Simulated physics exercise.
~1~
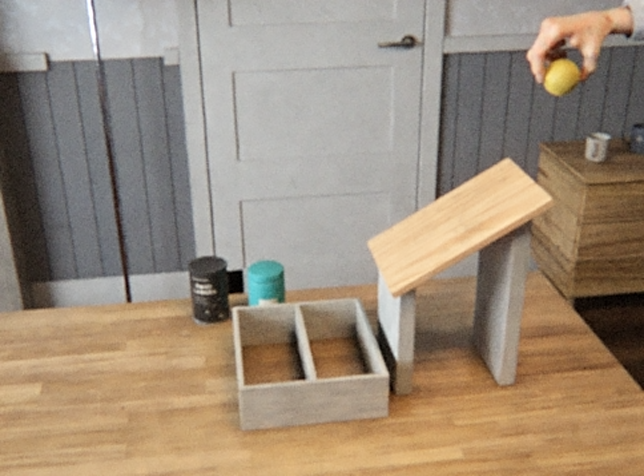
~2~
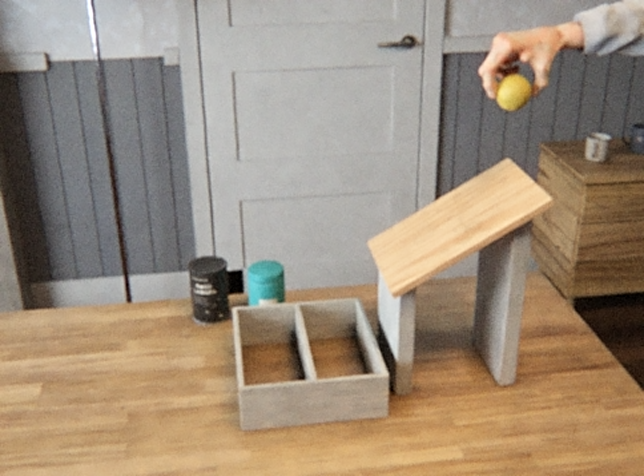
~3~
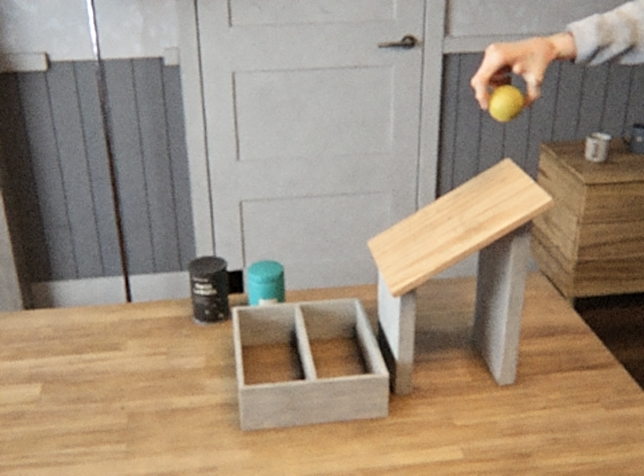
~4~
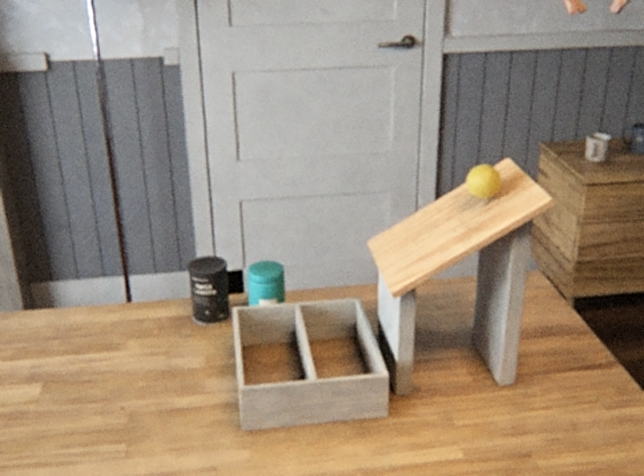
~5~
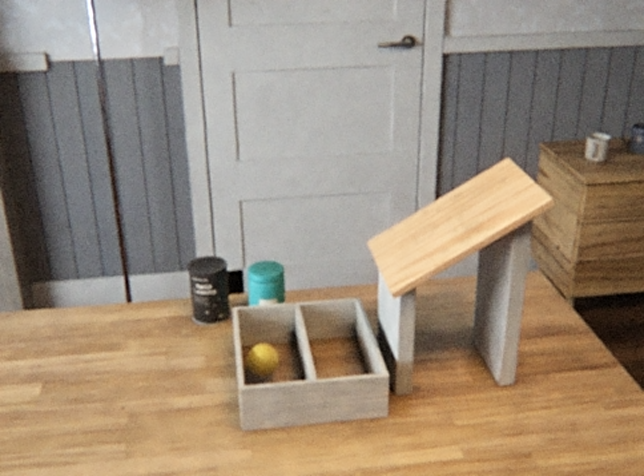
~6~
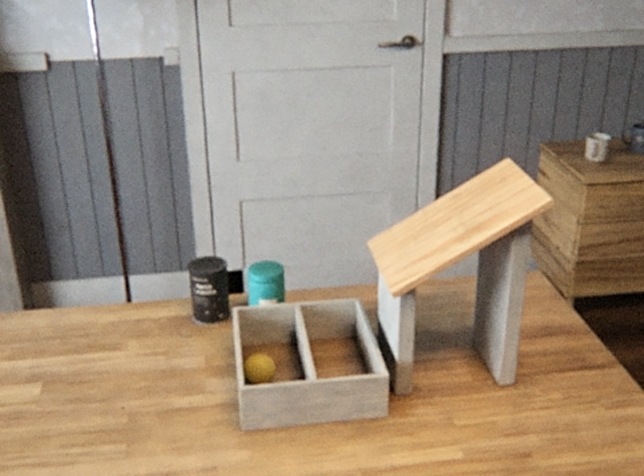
Yellow lemon dropping from a hand onto a sloping wooden board, then ending up in the farther, left bay of a tray.
